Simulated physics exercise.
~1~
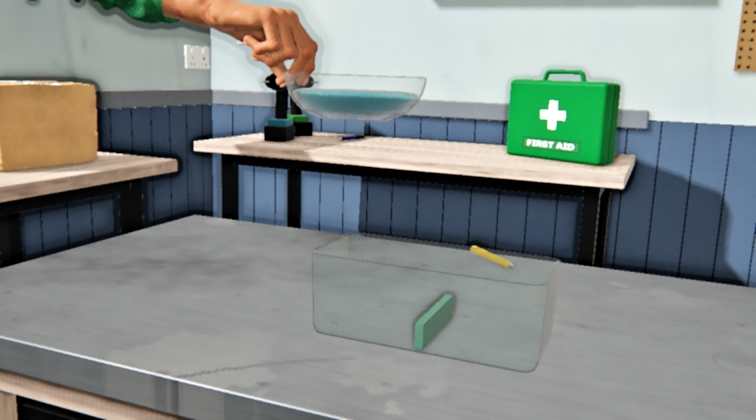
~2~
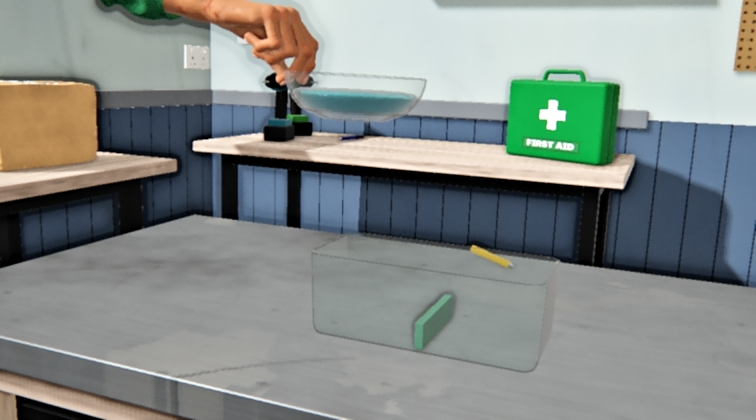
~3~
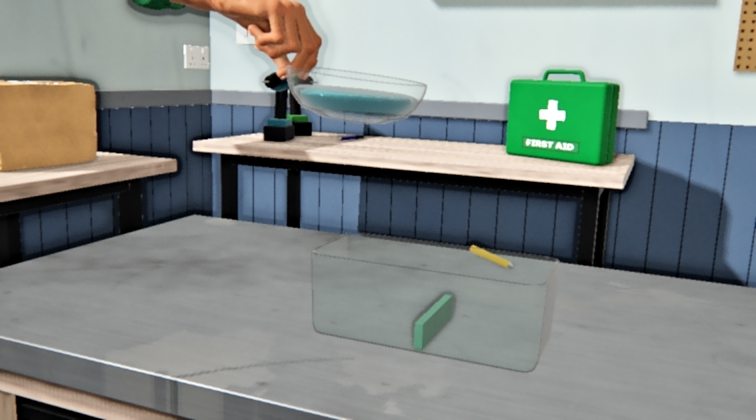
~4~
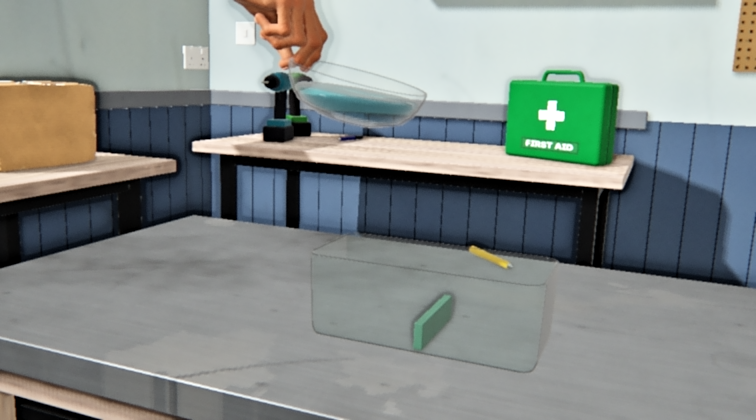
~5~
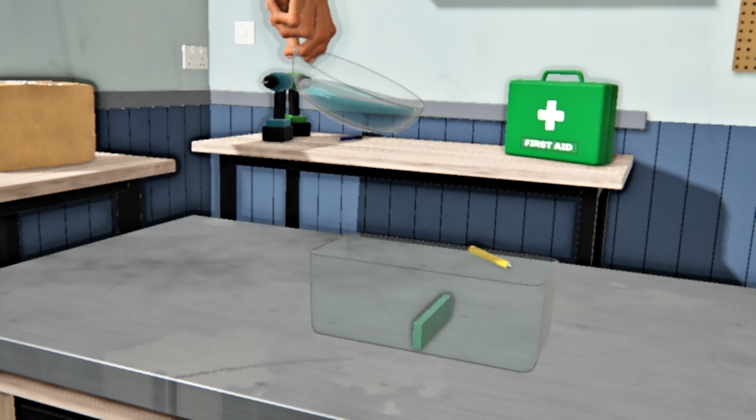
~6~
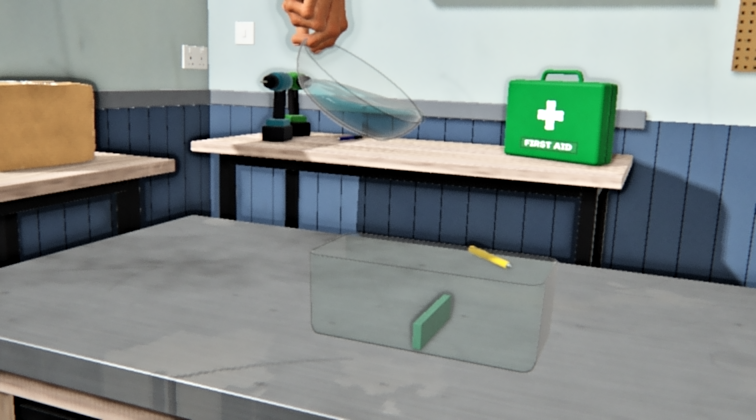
The video shows a hand holding a clear bowl of blue liquid above a transparent basin with a low green wall inside, then steadily tilting the bowl down toward the right as the liquid shifts to that side.
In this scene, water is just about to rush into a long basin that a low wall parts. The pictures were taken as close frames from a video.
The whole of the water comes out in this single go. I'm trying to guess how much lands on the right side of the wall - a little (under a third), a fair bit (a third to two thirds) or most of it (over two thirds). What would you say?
I would say a fair bit, a third to two thirds.
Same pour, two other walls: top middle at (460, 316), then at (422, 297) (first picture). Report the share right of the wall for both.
Roughly 30 per cent, and 70 per cent.
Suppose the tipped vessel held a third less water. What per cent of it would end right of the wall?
60 per cent.
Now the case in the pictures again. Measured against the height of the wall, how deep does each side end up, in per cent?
Levels: Left around 30 per cent, right around 50 per cent.
A moment on, the tilt is 100° and 1 per cent is still to pour, 1 is left of the wall and 47 right of it.
Next, the tilt is 111° and 0 per cent is still to pour, 27 is left of the wall and 58 right of it.
Then the tilt is 111° and 0 per cent is still to pour, 36 is left of the wall and 58 right of it.
Later the tilt is 111° and 0 per cent is still to pour, 38 is left of the wall and 57 right of it.
Finally, 38 per cent lies left of the wall, 57 right of it and 5 outside.
